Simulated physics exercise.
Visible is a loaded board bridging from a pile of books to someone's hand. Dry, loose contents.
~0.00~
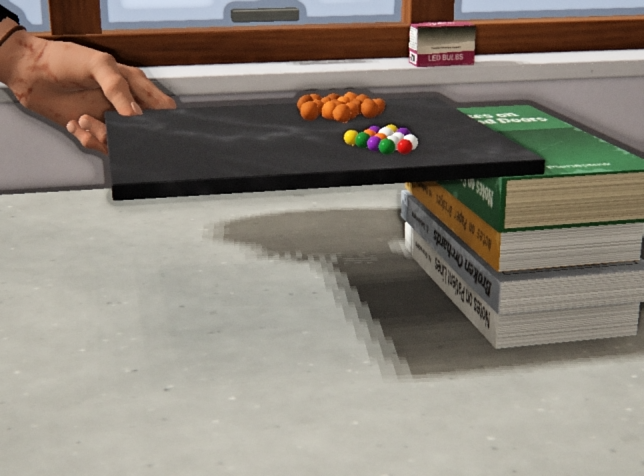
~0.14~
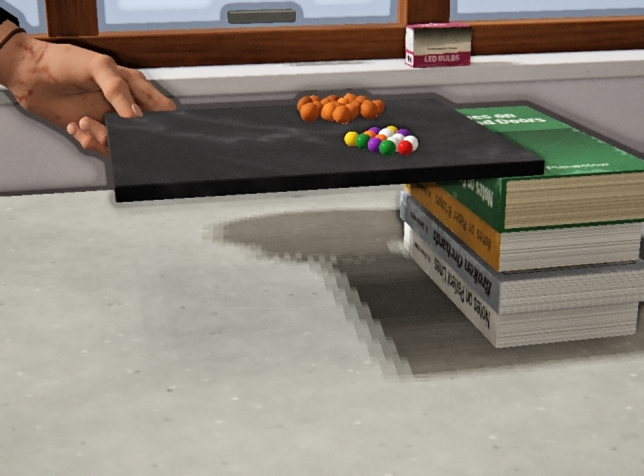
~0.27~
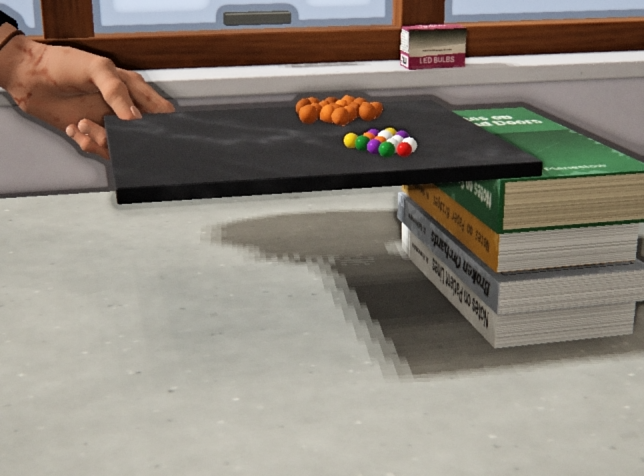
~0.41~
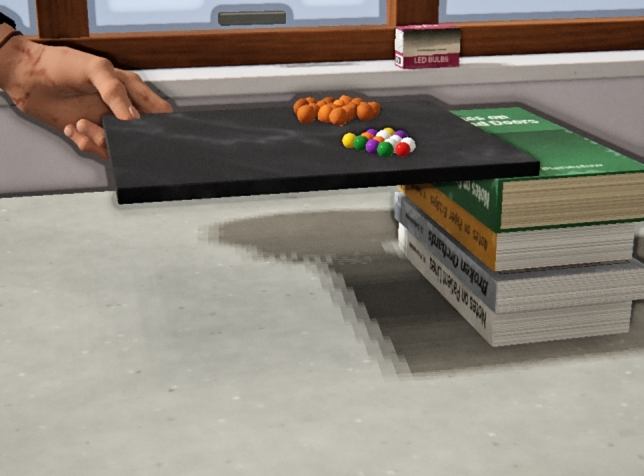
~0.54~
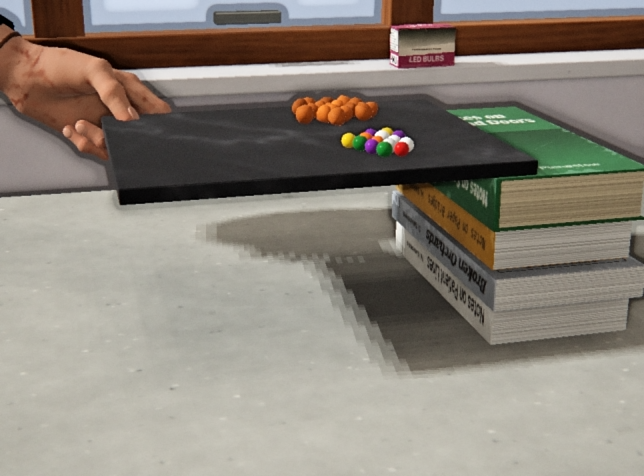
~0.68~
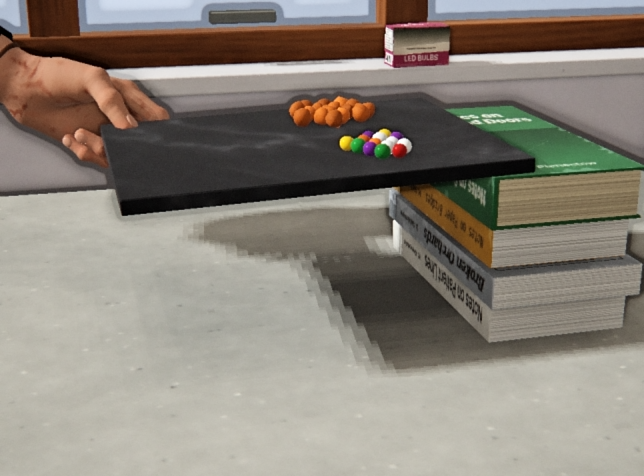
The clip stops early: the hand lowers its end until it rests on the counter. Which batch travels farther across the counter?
The closer one.
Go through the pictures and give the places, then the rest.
In the first frame, held end of the board (126, 188), level; book pile (516, 160), tall, over half the board's length; front batch (381, 140), a few round plastic beads; back batch (337, 107), a few coated peanuts.
In the second frame, held end of the board (129, 190), level; back batch (337, 109).
In the third frame, held end of the board (131, 192), level; front batch (380, 143).
In the fourth frame, held end of the board (131, 192), level; back batch (333, 111).
In the fifth frame, held end of the board (133, 193), level; front batch (377, 143).
In the sixth frame, held end of the board (134, 203), down by 2°; book pile (503, 160); front batch (375, 145), not moving; back batch (329, 113), not moving.
By 1.22 s, board sloping at 19°; front batch every one still on the board; back batch every one still on the board.
By 1.69 s, board resting at 30°; front batch mostly up to a board's length out; back batch mostly at the foot of the board.
By 2.10 s, board resting at 30°; front batch mostly one to two board lengths out; back batch mostly less than half a board's length out.
When it is over (3.6 s), board resting at 30°; front batch mostly more than two board lengths out, roughly half gone off the counter; back batch mostly less than half a board's length out; the front batch has gone farther.
